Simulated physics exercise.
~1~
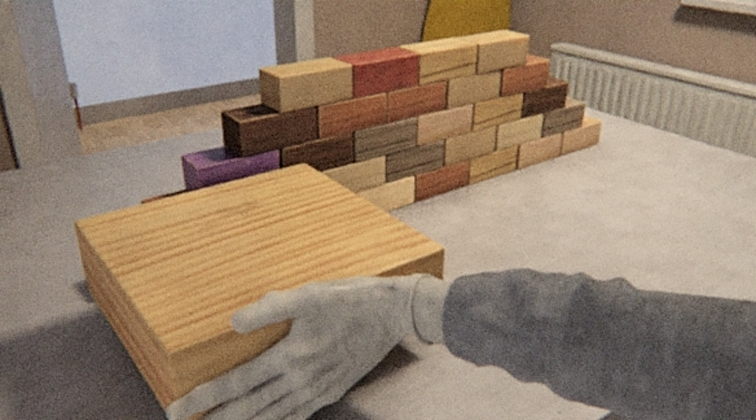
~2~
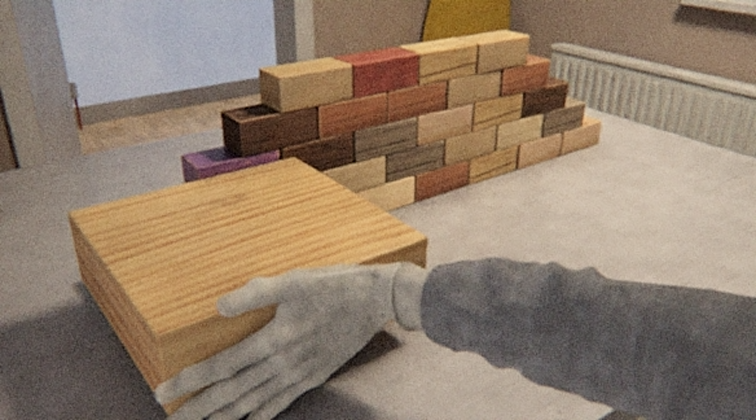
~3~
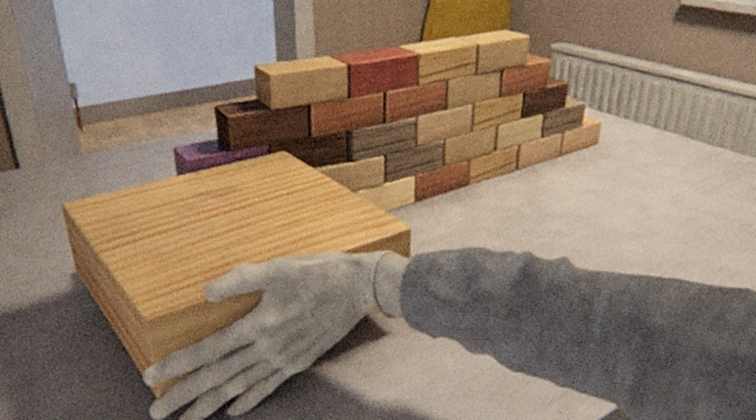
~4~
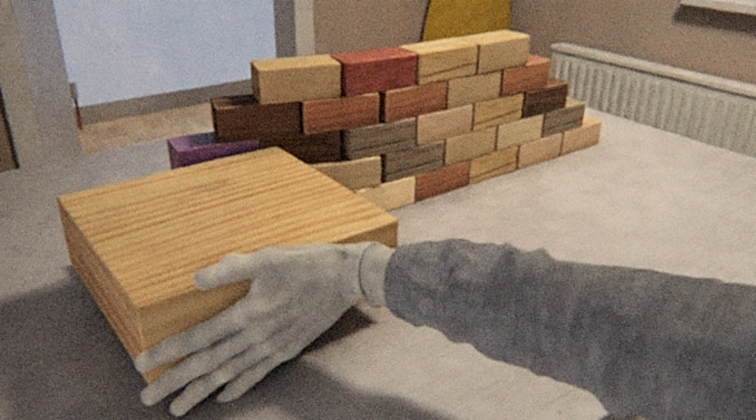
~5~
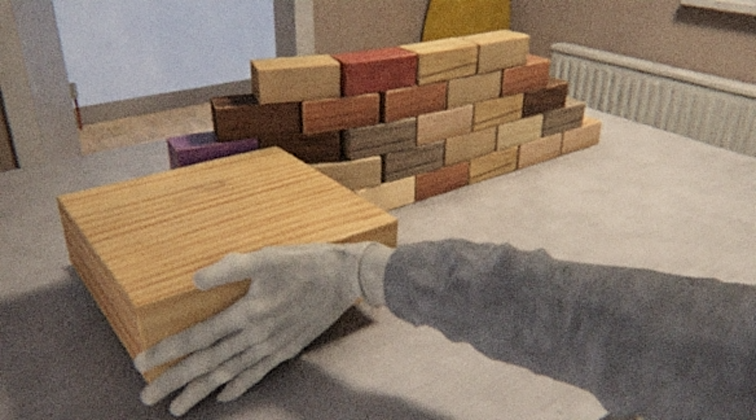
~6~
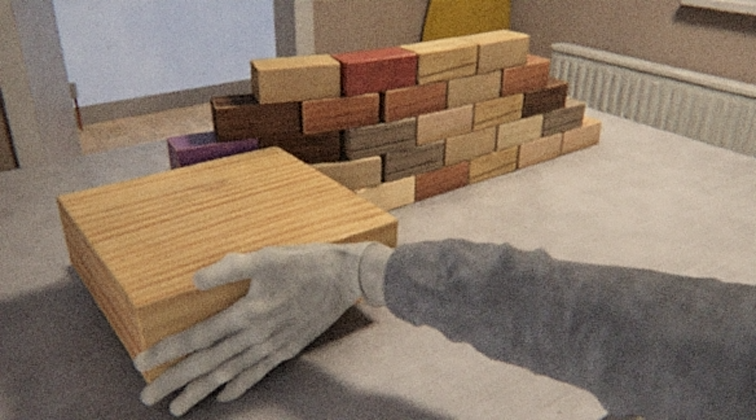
Pale hand pushing a large wooden block against a stepped wall of wooden bricks, shifting some slightly before stopping, wall still standing.
